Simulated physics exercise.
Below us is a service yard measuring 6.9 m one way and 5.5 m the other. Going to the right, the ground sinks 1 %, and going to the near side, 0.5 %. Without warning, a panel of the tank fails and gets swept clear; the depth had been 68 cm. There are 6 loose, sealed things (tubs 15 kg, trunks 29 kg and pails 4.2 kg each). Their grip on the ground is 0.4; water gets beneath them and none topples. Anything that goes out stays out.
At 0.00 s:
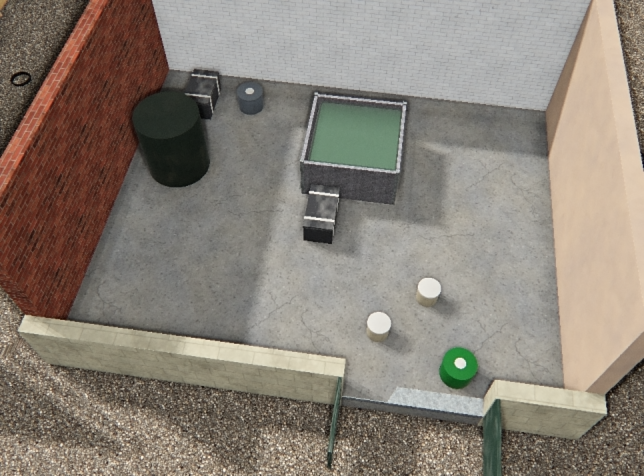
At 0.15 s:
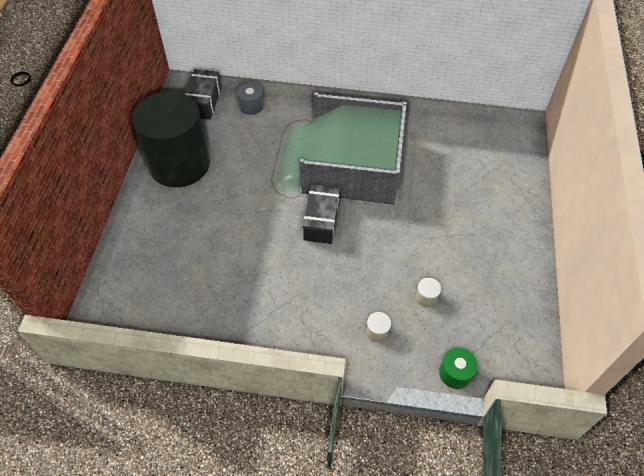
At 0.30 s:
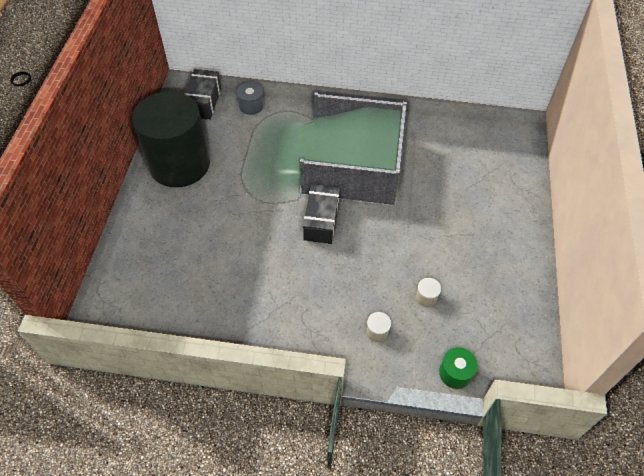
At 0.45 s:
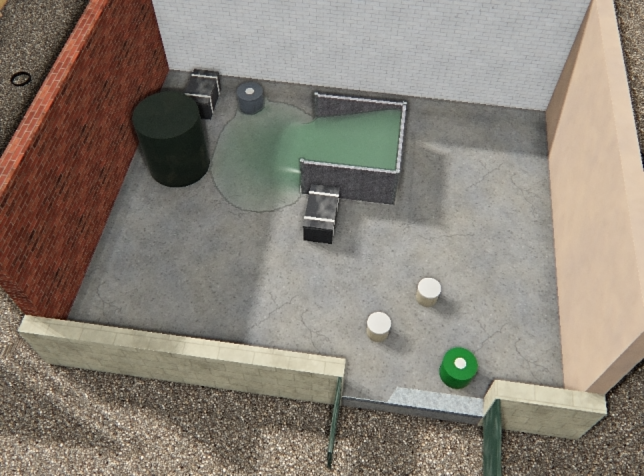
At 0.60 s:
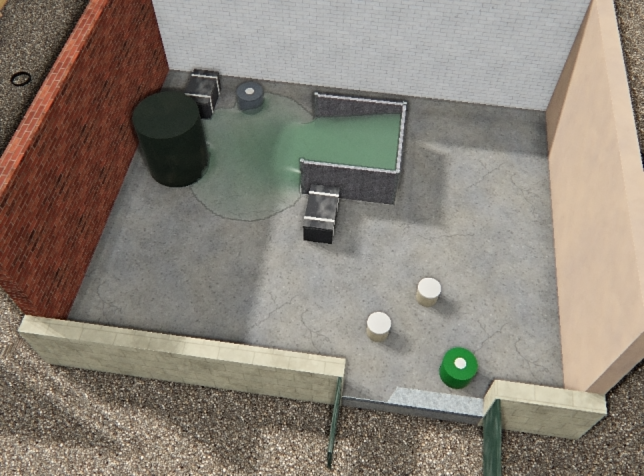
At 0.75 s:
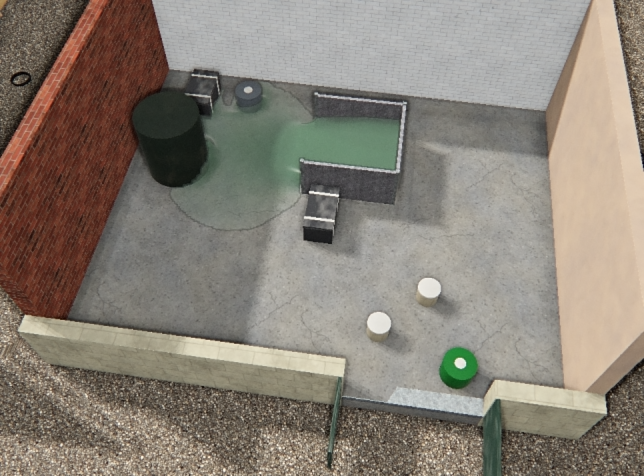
Greenish water burst out of the left side of a raised tank and spread in a widening round sheet past the big dark barrel, while the tubs and boxes around the yard stayed put.
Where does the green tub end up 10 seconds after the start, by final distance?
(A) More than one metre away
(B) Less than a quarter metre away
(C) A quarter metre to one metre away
B, less than a quarter metre away.
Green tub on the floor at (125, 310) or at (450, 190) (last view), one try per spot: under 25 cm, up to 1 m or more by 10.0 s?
Spot one - it is swept away; spot two - it barely budges.
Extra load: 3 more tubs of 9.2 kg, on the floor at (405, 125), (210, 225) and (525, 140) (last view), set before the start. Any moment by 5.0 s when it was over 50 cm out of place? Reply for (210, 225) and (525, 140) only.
Taking them in order, they come out greater and smaller.
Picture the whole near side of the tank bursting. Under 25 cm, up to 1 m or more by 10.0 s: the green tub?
In that scenario the green tub would have been washed far off.
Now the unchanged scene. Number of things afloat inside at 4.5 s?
I'd say 1 of them.
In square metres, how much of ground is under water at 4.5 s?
Wet: Near 22 m2.
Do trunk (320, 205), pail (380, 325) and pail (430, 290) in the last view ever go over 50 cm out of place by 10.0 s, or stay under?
Item by item, they came out below the mark, above the mark and above the mark.
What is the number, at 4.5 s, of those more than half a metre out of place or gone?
2.
After 2.0 s the green tub is near (460, 363), 0.0 m from its start, aground; 0 of 6 are out; 2 afloat.
After 4.5 s the green tub is near (460, 363), 0.0 m from its start, aground; 0 of 6 are out; 1 afloat.
After 7.0 s the green tub is near (462, 364), 0.0 m from its start, aground; 0 of 6 are out; 0 afloat.
After 10.0 s the green tub is near (466, 365), 0.1 m from its start, aground; 0 of 6 are out; 2 afloat.
